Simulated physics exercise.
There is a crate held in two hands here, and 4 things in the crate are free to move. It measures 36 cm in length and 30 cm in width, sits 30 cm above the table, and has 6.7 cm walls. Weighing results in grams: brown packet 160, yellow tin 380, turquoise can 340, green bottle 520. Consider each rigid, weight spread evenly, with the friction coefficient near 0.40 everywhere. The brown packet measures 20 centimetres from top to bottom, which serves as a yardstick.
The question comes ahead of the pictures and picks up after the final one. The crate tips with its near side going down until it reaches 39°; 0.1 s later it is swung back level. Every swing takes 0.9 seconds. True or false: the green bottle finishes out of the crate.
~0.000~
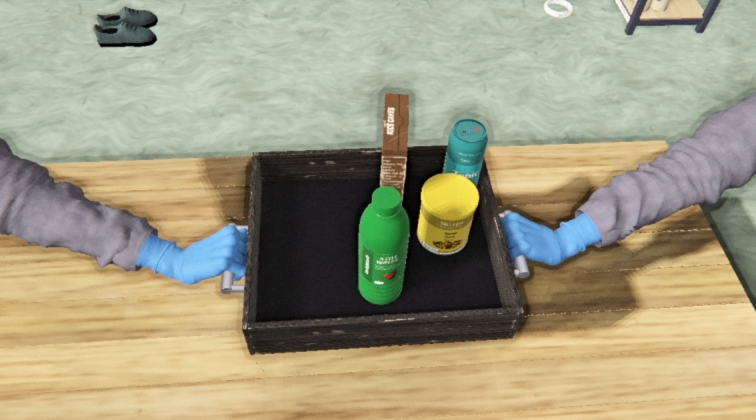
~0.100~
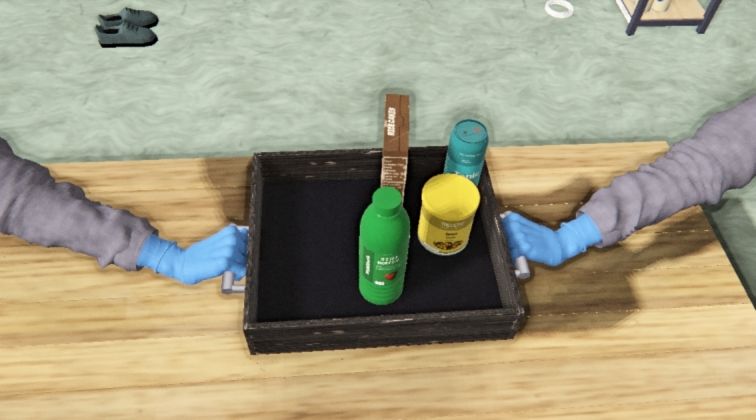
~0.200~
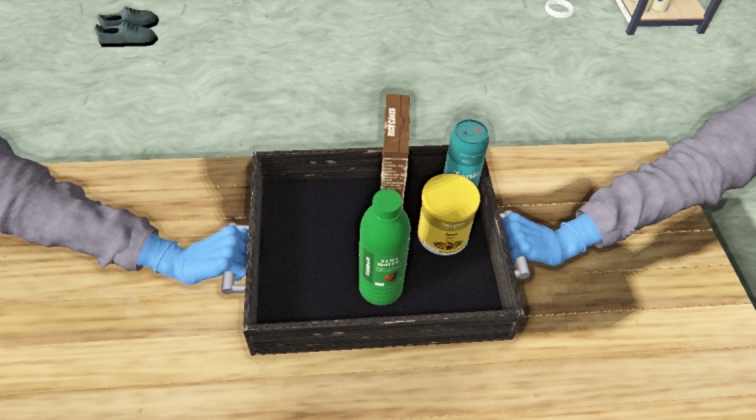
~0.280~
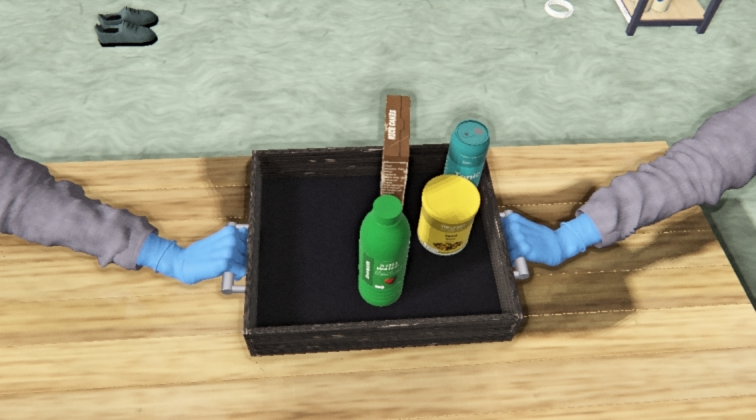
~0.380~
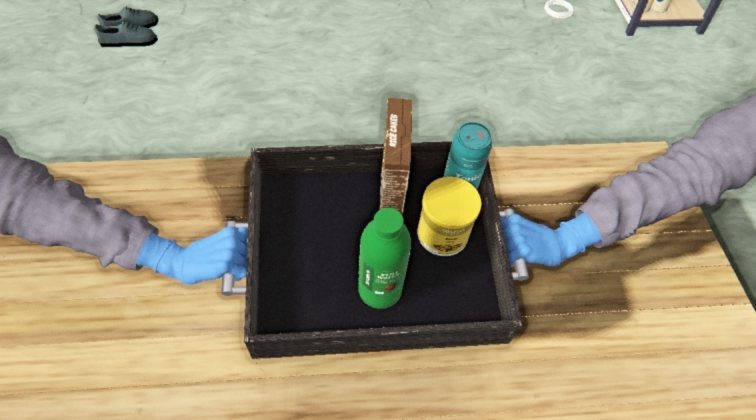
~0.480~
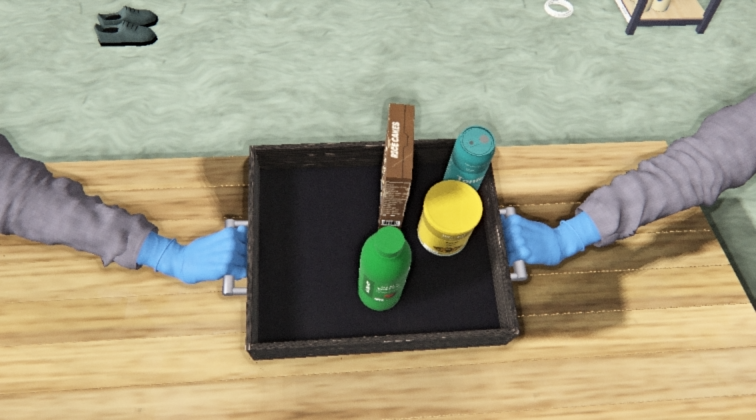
True.
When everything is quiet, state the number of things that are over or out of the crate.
That makes 3.
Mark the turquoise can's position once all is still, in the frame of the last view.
I'd put it at around (465, 249).
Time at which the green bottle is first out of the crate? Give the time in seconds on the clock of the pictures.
Answer: About 0.9 s.
After 0.88 s, tip 38°, near side down; green bottle tipped 59° from how it sat near (387, 364); turquoise can tipped 45° from how it sat; yellow tin slid 8 cm.
After 1.08 s, tip 39°, near side down; green bottle now out of the crate; turquoise can tipped 62° from how it sat; brown packet tipped 32° from how it sat.
After 1.58 s, tip 17°, near side down; brown packet now out of the crate; turquoise can tipped 62° from how it sat; yellow tin slid 14 cm.
After 1.88 s, tip 1°, near side down; turquoise can tipped 62° from how it sat; yellow tin slid 14 cm.
At rest (2.5 s), out of the crate, brown packet and green bottle; tipped over in the crate, turquoise can; not toppled but over 5 cm from the start, yellow tin.
